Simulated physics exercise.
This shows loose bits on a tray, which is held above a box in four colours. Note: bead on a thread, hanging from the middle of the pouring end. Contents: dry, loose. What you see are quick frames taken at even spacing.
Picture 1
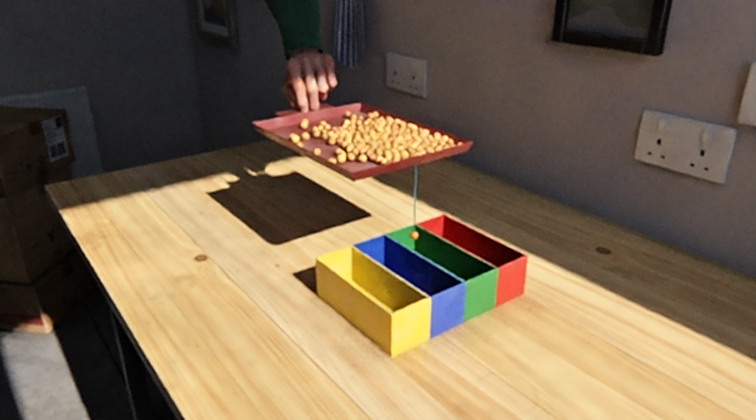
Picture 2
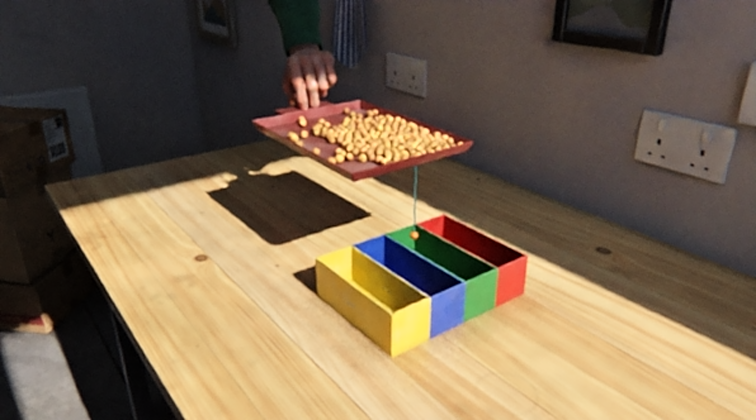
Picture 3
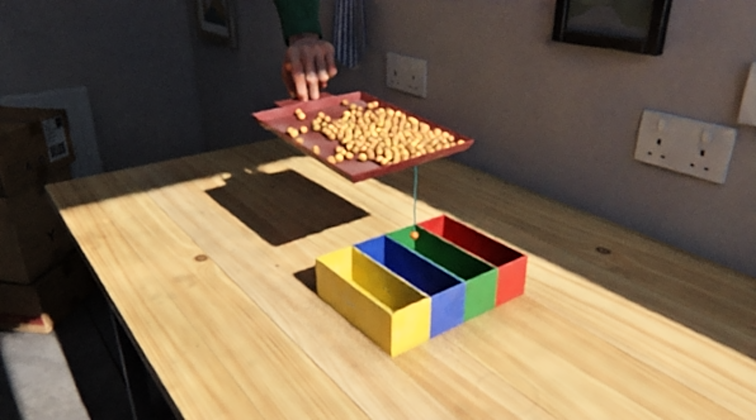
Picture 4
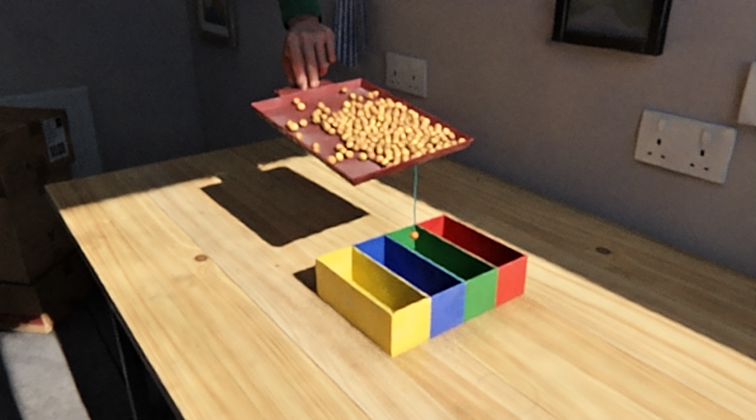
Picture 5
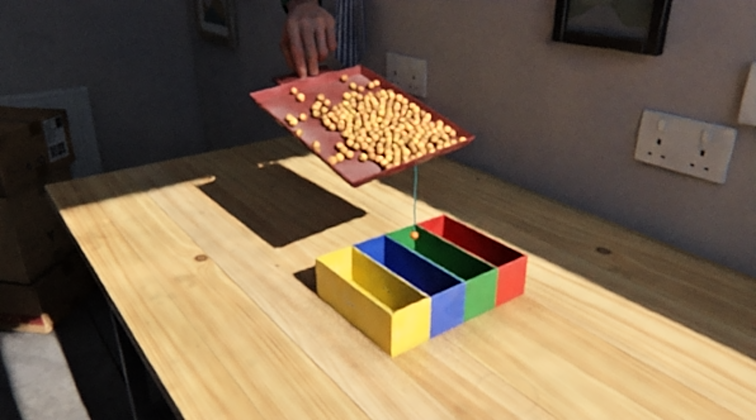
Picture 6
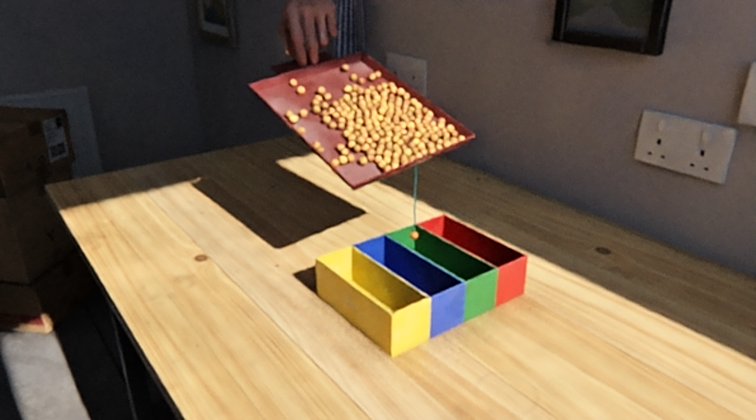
Above a four-coloured box on a wooden table, a hand steadily tilts a tray of beads.
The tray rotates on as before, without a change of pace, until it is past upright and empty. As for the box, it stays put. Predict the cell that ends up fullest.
I would say the yellow cell.
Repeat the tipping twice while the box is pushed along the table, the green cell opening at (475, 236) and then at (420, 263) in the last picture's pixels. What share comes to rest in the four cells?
You'd see roughly 20 per cent first and roughly 100 per cent second.
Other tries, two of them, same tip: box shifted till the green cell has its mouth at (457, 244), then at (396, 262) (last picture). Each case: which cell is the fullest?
Try 1 - yellow; try 2 - the blue one.
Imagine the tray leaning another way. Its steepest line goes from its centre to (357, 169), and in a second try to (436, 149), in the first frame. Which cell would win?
Case 1 - the cell in yellow. Case 2 - the red one.
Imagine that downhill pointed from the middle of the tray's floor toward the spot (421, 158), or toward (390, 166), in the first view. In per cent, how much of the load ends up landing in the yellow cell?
Shares: About 0 in a hundred, then about 30 in a hundred.
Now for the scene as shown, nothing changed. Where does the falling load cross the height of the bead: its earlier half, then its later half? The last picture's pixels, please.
The opening part goes through (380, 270); what follows goes through (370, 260).
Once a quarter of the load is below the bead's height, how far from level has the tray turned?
Somewhere around 60 degrees.
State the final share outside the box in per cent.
I'd say around 20 per cent.
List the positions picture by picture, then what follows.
In the first frame, corners of the pouring end at (353, 171) and (467, 141), level; middle of the load at (381, 140), round wooden beads; bead on its thread at (414, 235); yellow cell at (411, 323); blue cell at (447, 307); green cell at (480, 291); red cell at (511, 278).
In the second frame, corners of the pouring end at (353, 171) and (467, 141), level; middle of the load at (381, 139).
In the third frame, corners of the pouring end at (354, 173) and (468, 140), tipped barely, lowest at the left corner; middle of the load at (381, 136).
In the fourth frame, corners of the pouring end at (354, 176) and (468, 138), tipped a little, lowest at the left corner; middle of the load at (381, 131).
In the fifth frame, corners of the pouring end at (354, 179) and (469, 136), tipped a little, lowest at the left corner; middle of the load at (382, 127).
In the sixth frame, corners of the pouring end at (354, 182) and (469, 134), tipped clearly, lowest at the left corner; middle of the load at (383, 126), most on the move; yellow cell at (411, 323); blue cell at (447, 307); green cell at (480, 291); red cell at (511, 278).
Soon, tray tipped steeply; about a third on the tray; a small part in the yellow cell; a small part in the blue cell; a small part in the green cell; about a third falling or outside the box.
A while on, tray tipped right over; about half in the yellow cell; about a quarter in the blue cell; a small part in the green cell; a stray few in the red cell; about a quarter falling or outside the box.
Towards the end, tray tipped past a quarter turn; about half in the yellow cell; about a quarter in the blue cell; a small part in the green cell; a stray few in the red cell; about a quarter falling or outside the box.
Finally, tray tipped past a quarter turn; about half in the yellow cell; about a quarter in the blue cell; a small part in the green cell; a stray few in the red cell; about a quarter outside the box.
